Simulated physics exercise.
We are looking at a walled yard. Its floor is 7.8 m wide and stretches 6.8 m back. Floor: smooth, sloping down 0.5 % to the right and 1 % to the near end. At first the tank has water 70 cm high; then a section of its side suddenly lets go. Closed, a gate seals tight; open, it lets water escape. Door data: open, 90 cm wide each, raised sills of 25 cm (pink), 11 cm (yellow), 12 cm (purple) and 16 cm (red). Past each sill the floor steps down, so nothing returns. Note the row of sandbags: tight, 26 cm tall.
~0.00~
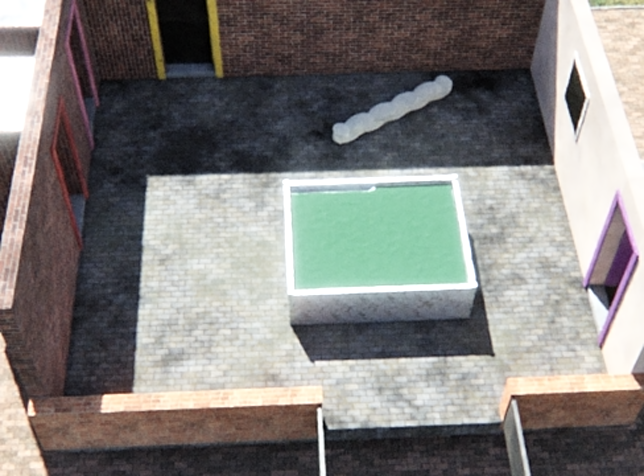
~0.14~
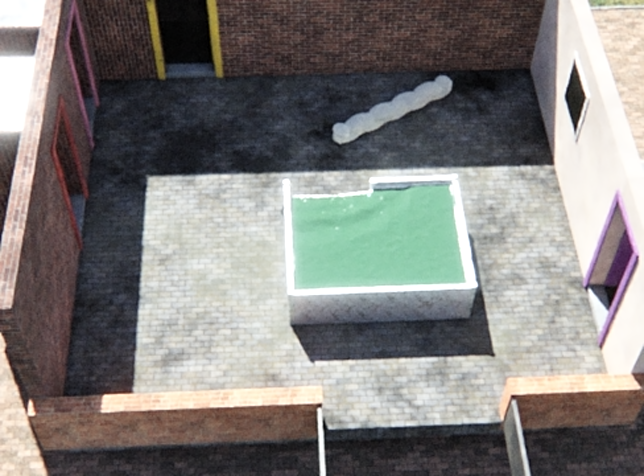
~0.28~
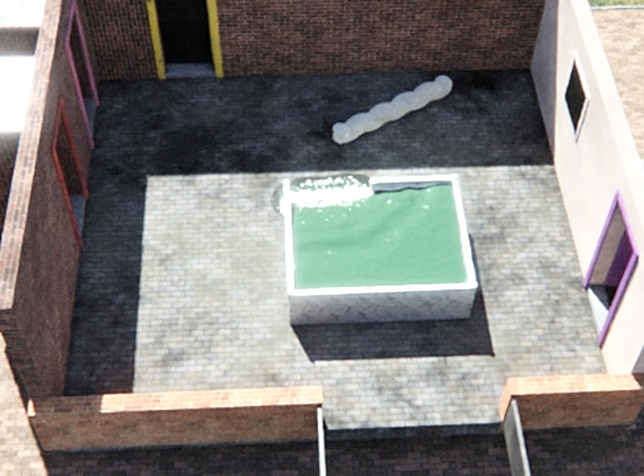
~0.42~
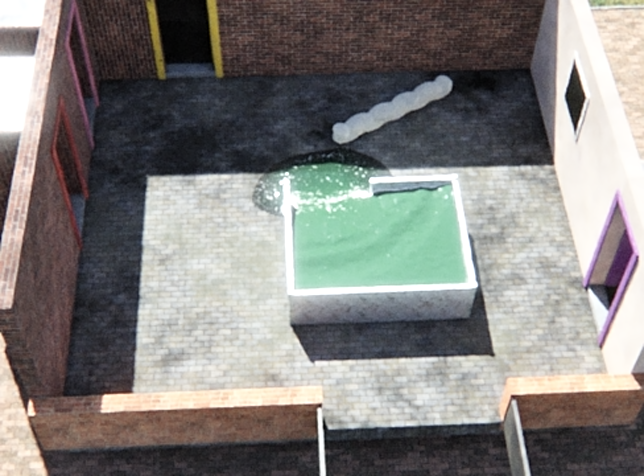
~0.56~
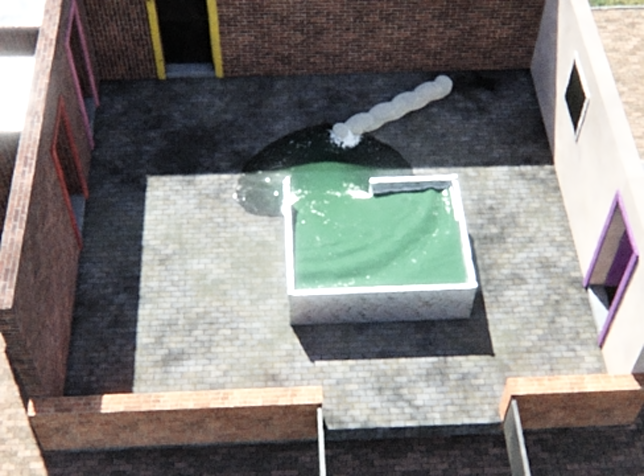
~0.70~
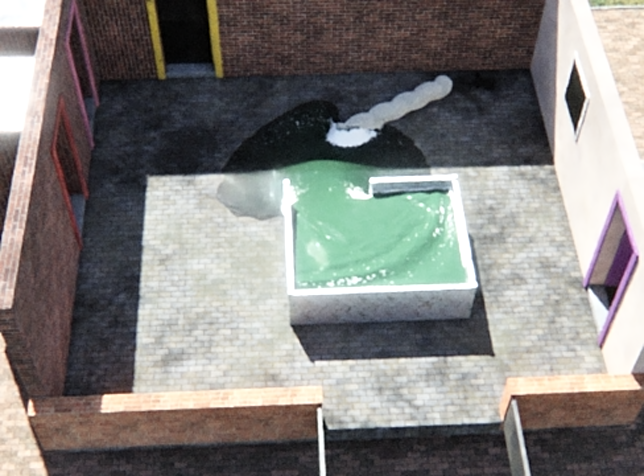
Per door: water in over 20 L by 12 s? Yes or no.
Pink door no, yellow door yes, purple door no, red door no.
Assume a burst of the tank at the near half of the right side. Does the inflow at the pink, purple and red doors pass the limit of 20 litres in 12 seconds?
Pink: Within the limit; purple: Exceeding the limit; red: Within the limit.
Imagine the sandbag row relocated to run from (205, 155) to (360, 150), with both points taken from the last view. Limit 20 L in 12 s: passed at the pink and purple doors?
Well, the pink one ends up within bounds and the purple one ends up within bounds.
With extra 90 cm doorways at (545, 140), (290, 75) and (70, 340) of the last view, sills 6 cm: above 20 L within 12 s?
Well, the first is on the high side, the second is on the high side, and the third is on the low side.
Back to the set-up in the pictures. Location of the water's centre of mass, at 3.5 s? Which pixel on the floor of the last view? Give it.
Centre: Approx. (329, 181) px.
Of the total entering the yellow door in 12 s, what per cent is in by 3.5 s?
70 percent or so by then.
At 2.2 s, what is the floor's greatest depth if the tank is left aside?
It gets to some 36 cm.
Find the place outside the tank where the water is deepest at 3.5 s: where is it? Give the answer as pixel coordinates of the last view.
The spot is near (110, 84) in the last view.
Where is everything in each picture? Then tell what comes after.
The tank at (376, 236) is whole and still, 70 cm deep, in the first picture.
Water pours out on the tank's far side and has run 0.7 m, to a hidden place; typically 6 cm deep outside, 70 cm at the tank's back, in the second picture.
Water pours out on the tank's far side and has run 0.9 m, to a hidden place; typically 11 cm deep outside, 70 cm at the tank's back, in the third picture.
Water pours out on the tank's far side and has run 1.4 m, to (346, 153); typically 8 cm deep outside, 70 cm at the tank's back, in the fourth picture.
Water pours out on the tank's far side and has run 1.9 m, to (313, 130); typically 7 cm deep outside, 70 cm at the tank's back, in the fifth picture.
The front is at (315, 105), 2.5 m from the gap on the tank's far side; 5.1 m2 of floor is under water; 64 cm left at the back of the tank, in the sixth picture.
After 1.4 s water covers 20 % of the floor and is deepest (39 cm) near (338, 145); pink door not reached, yellow door not reached, purple door not reached, red door not reached.
After 2.2 s water covers 35 % of the floor and is deepest (36 cm) near (338, 145); pink door not reached, yellow door 20 cm at the sill, 7 L in, purple door not reached, red door not reached.
After 3.5 s water covers 40 % of the floor and is deepest (31 cm) near (110, 84); pink door 22 cm at the sill, 1 L in, yellow door 14 cm at the sill, 34 L in, purple door not reached, red door not reached.
After 7.0 s water covers 85 % of the floor and is deepest (14 cm) near (565, 403); pink door 13 cm at the sill, 2 L in, yellow door 11 cm at the sill, 48 L in, purple door 4 cm at the sill, 0 L in, red door 7 cm at the sill, 0 L in.
After 12.0 s water covers 95 % of the floor and is deepest (14 cm) near (603, 402); pink door 6 cm at the sill, 2 L in, yellow door 6 cm at the sill, 49 L in, purple door 11 cm at the sill, 0 L in, red door 5 cm at the sill, 0 L in.
